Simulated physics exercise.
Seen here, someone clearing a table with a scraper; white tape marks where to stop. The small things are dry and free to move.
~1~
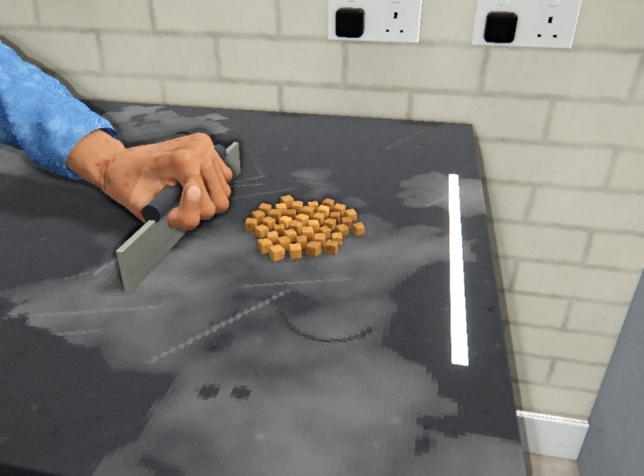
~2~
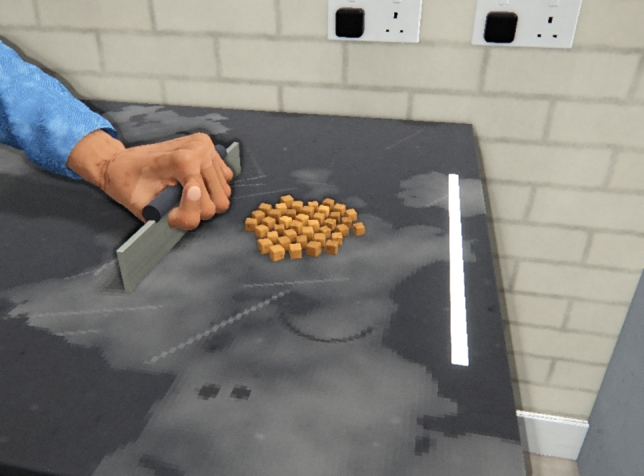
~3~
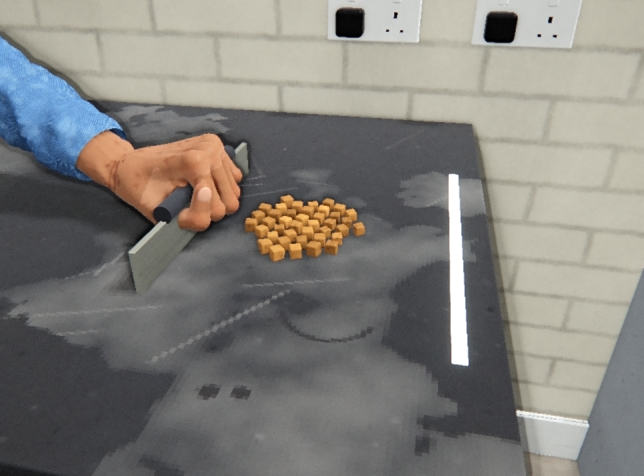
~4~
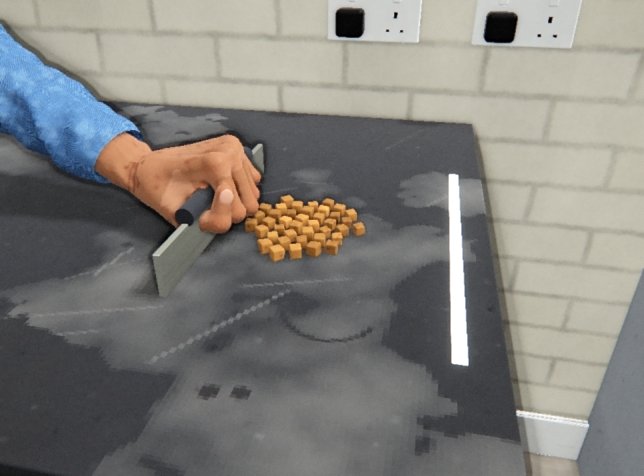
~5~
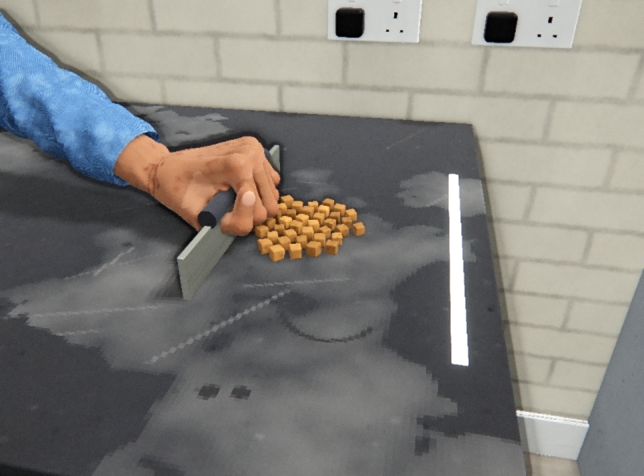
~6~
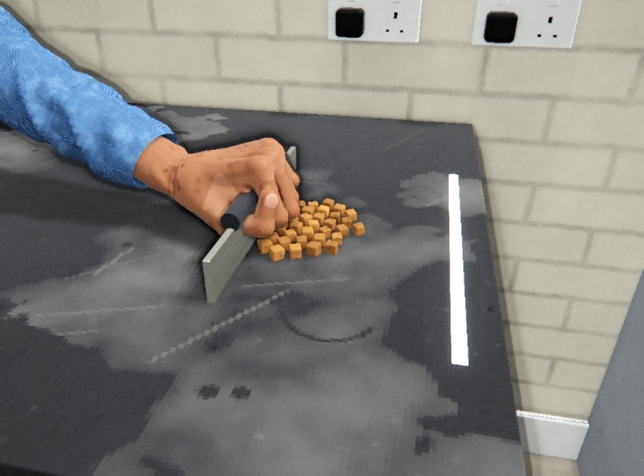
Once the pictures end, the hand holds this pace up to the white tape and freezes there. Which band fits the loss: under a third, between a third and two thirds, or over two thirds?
The floor gets between a third and two thirds.
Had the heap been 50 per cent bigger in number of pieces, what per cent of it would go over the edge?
About 60 per cent.
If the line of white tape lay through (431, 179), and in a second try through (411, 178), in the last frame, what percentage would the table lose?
Near 0 % and 0 %.
Shortly afterwards, scraper still moving, near (363, 200); heap all on the table, its front near (415, 233).
Next, scraper stopped at the white tape; heap near a third over the edge.
Some moments later, scraper stopped at the white tape; heap near half over the edge.
In the end, scraper stopped at the white tape; heap near half over the edge.
